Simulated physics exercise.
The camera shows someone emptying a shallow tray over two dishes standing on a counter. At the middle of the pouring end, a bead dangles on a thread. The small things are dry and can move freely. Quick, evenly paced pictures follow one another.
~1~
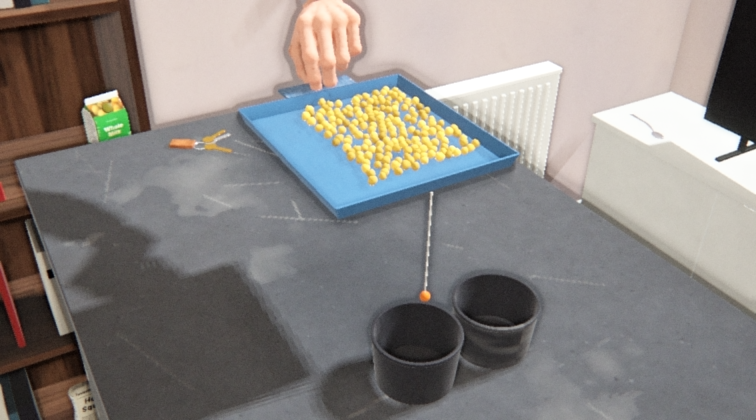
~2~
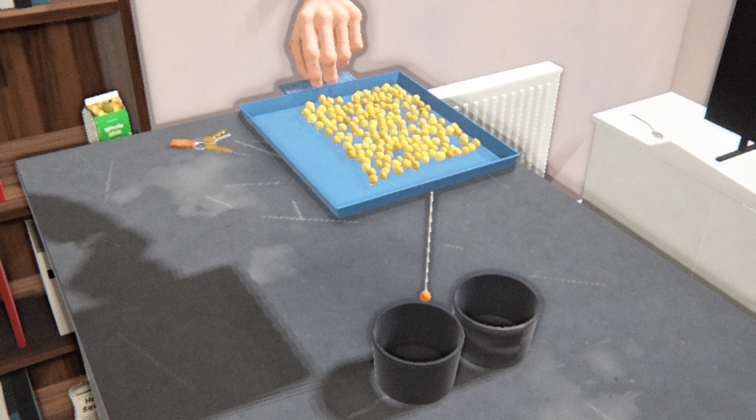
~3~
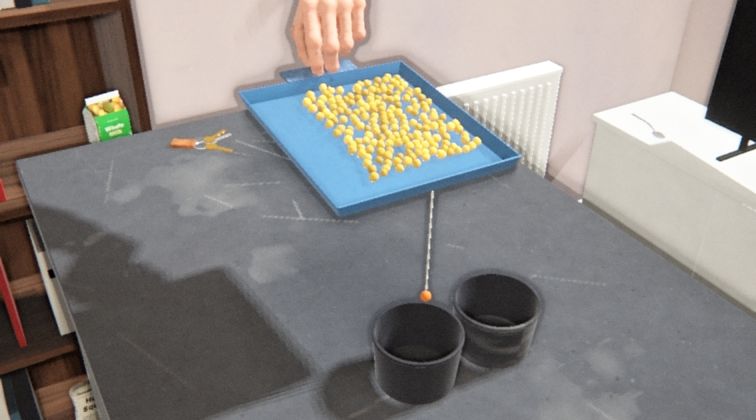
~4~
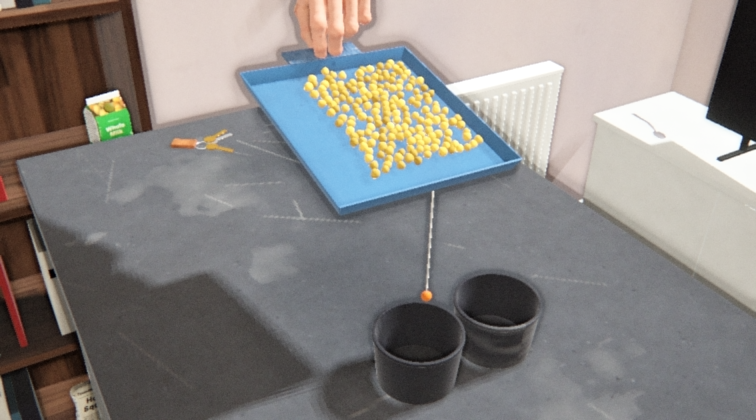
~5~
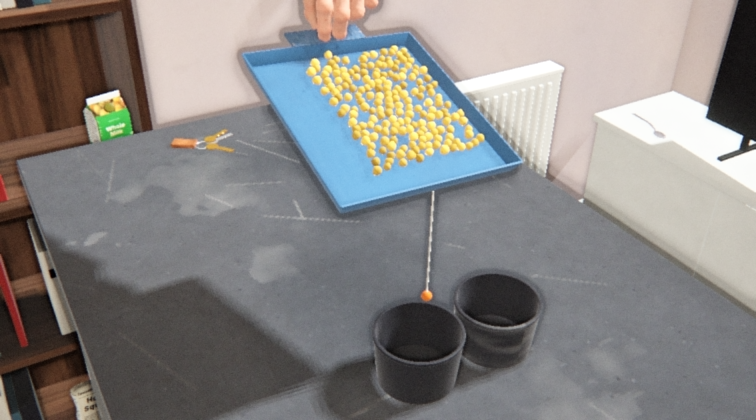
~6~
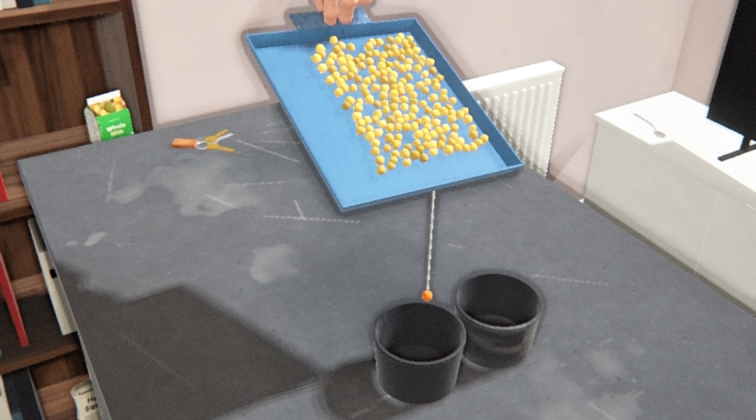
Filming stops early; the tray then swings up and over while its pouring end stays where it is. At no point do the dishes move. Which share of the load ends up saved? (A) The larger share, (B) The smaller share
The larger share (A).
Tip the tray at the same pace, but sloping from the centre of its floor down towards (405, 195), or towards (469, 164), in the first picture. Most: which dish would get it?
So, the dish at the left the first time round, the dish at the right the second.
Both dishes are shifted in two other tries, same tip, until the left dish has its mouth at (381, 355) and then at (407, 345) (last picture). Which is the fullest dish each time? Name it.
The first time it is the dish to the right, and the second time it is the dish to the right.
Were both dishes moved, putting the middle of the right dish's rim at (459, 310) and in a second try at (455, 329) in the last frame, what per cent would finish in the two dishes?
In order, 40 % and 40 %.
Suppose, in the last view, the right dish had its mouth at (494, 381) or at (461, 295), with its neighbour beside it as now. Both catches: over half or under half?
Result, first setup: The minor share; second setup: The minor share.
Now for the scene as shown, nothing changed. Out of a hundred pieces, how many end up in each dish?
I'd say some 20 in a hundred wind up in the left dish, and some 60 in a hundred in the right.
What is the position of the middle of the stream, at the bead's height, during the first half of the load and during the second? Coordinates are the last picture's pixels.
Close to (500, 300), then close to (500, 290).
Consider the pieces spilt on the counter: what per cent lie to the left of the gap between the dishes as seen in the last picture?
Near 0 in a hundred.
Soon after the last picture, tray tipped steeply; most on the tray; a stray few in the right dish; about a quarter in the air.
A little later, tray tipped past a quarter turn; a small part in the left dish; about half in the right dish; about a quarter outside both; about a quarter in the air.
Later still, tray tipped past a quarter turn; about a quarter in the left dish; about two thirds in the right dish; about a quarter outside both.
At rest, tray tipped past a quarter turn; about a quarter in the left dish; about two thirds in the right dish; about a quarter outside both.
